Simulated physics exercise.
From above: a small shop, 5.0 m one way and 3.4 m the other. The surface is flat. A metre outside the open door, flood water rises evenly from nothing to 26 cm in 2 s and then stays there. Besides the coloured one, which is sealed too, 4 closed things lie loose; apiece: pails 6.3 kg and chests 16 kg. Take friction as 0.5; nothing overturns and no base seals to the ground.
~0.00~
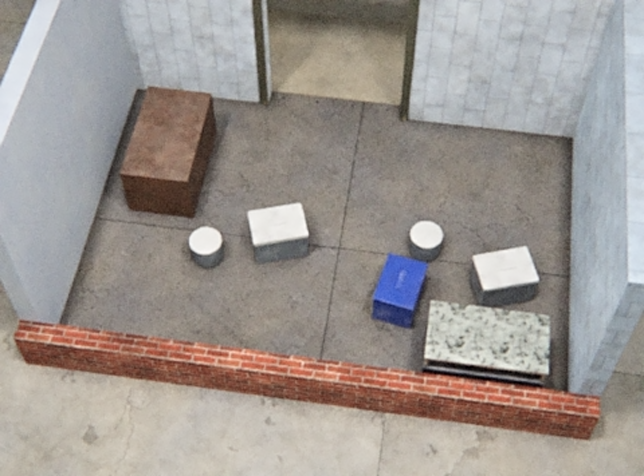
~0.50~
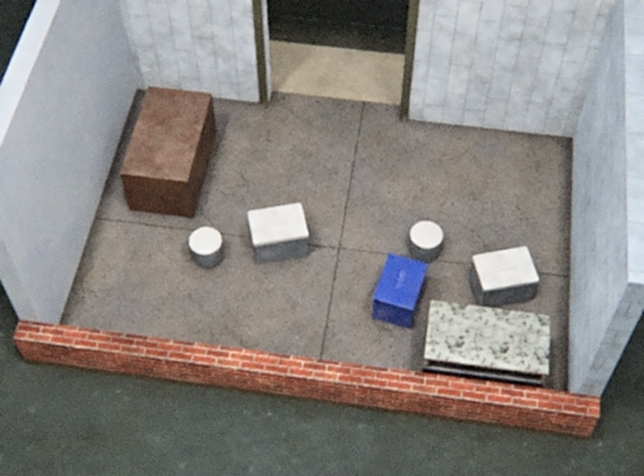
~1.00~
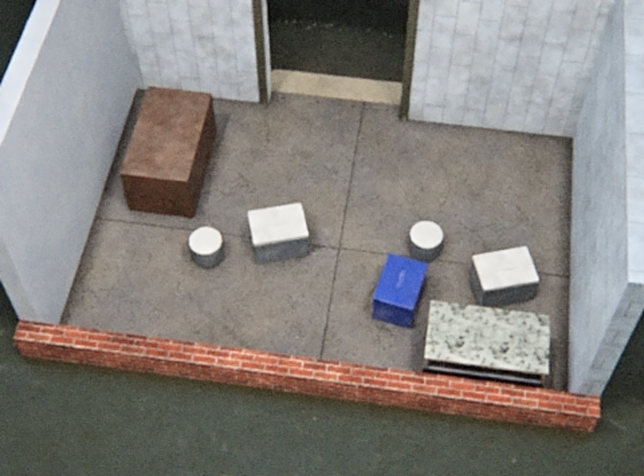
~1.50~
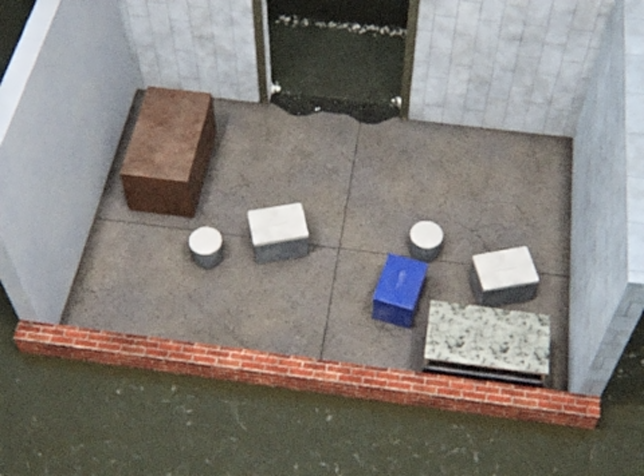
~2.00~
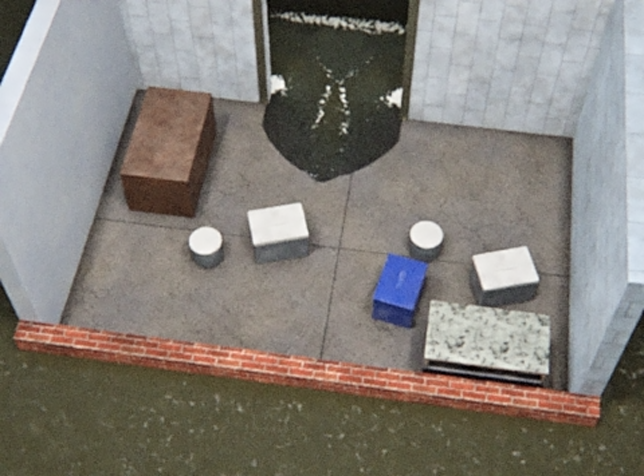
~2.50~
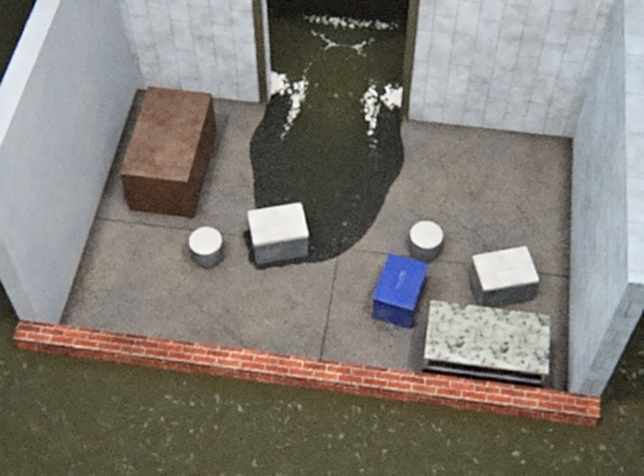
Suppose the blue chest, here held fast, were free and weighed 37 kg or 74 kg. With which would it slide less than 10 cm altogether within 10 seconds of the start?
Verdict: Only the higher weight holds it.
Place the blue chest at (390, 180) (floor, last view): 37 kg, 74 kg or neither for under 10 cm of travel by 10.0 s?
Only the larger holds.
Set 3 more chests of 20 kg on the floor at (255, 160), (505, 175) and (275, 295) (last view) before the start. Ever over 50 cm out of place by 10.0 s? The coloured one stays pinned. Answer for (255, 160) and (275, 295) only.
In that order: More, more.
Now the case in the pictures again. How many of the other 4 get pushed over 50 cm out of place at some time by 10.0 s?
That makes 4.
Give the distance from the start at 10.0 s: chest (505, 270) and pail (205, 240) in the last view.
In that order: 20 cm, 100 cm.
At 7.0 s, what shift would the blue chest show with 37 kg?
About 0 cm.
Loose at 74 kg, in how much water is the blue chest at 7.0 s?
About 14 cm.
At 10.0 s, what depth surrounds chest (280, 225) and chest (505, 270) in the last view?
Roughly 14 and 14 cm.
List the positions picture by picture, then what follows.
The first frame shows the blue chest at (401, 281) rests on the ground; 0.0 m2 under water; 0 of 5 have shifted.
The second frame shows the blue chest at (401, 281), on the bottom; 0.0 m2 under water; 0 of 5 have shifted.
The third frame shows the blue chest at (401, 281), on the bottom; water covers 0.0 m2; 0 of 5 have shifted.
The fourth frame shows the blue chest at (401, 281) rests on the ground; water covers 0.1 m2; 0 of 5 have shifted.
The fifth frame shows the blue chest at (401, 281) rests on the ground; water covers 1.1 m2; 0 of 5 have shifted.
The sixth frame shows the blue chest at (401, 281), on the bottom; water covers 2.5 m2; 0 of 5 have shifted.
After 3.5 s the blue chest would be 0 cm from its start with 37 kg and 0 cm from its start with 74 kg; 6 cm of water round it then.
After 4.5 s the blue chest would be 0 cm from its start with 37 kg and 0 cm from its start with 74 kg; 7 cm of water round it then.
After 7.0 s the blue chest would be 1 cm from its start with 37 kg and 0 cm from its start with 74 kg; 14 cm of water round it then.
After 10.0 s the blue chest would be 117 cm from its start with 37 kg and 0 cm from its start with 74 kg; 19 cm of water round it then.
